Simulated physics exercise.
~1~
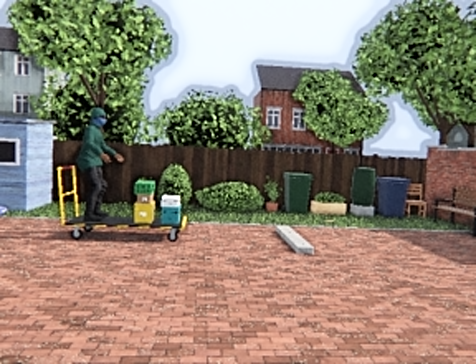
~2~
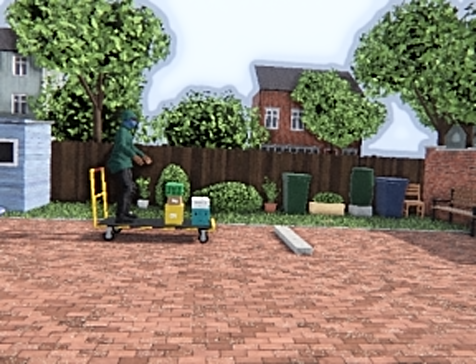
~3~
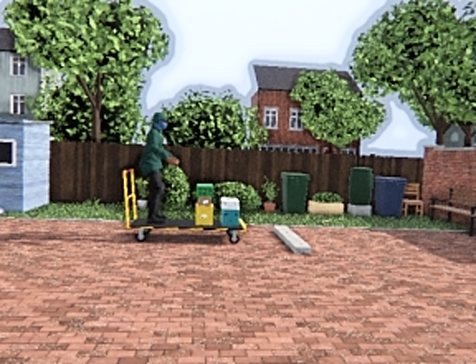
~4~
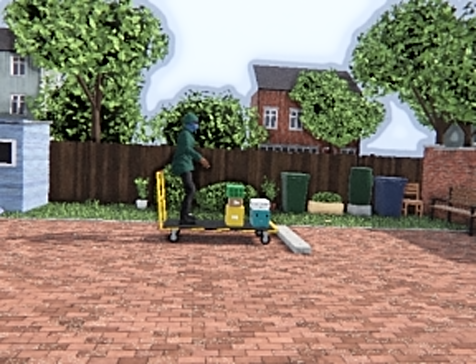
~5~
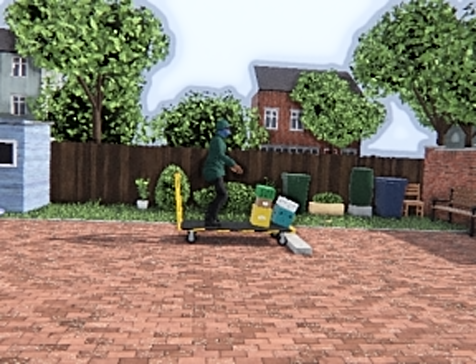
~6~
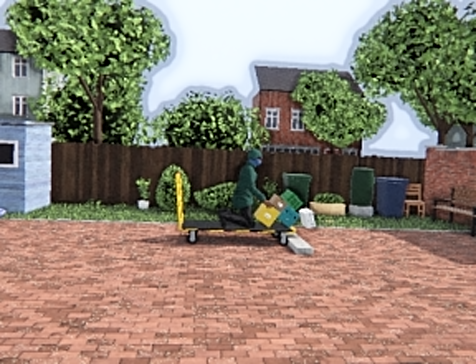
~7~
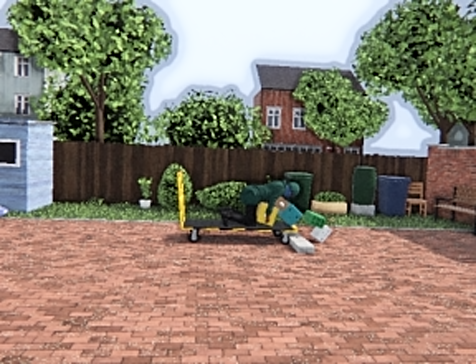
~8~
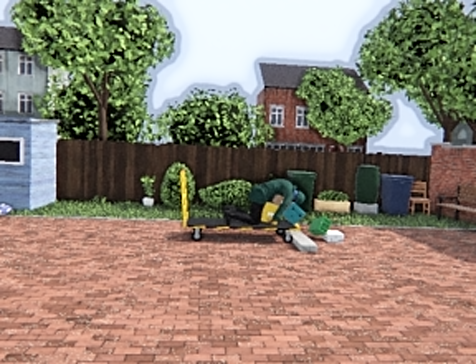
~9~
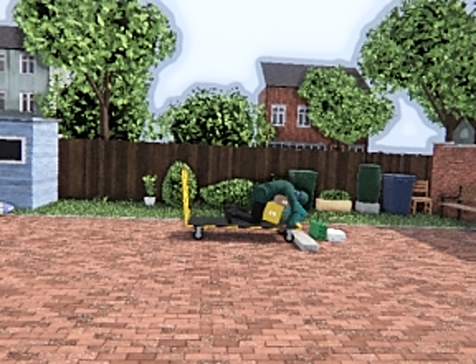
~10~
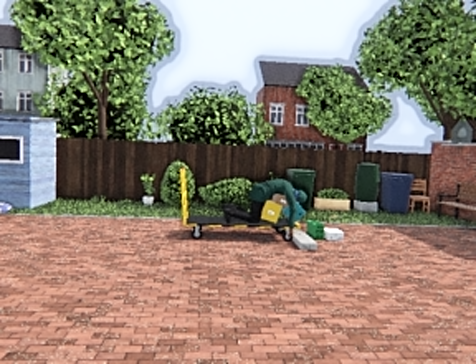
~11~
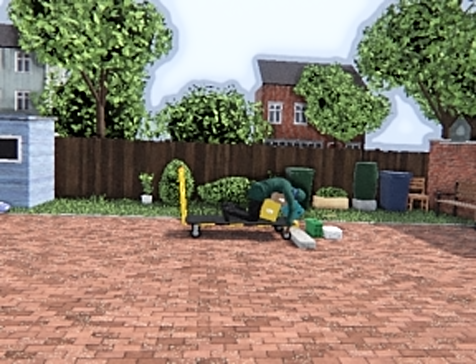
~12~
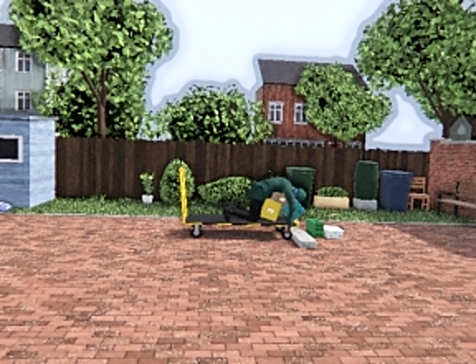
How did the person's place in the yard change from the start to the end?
At the start the person was over on the left side of the yard, standing upright on the cart. By the end they were farther right and lower down, slumped over the front of the cart by the kerb.
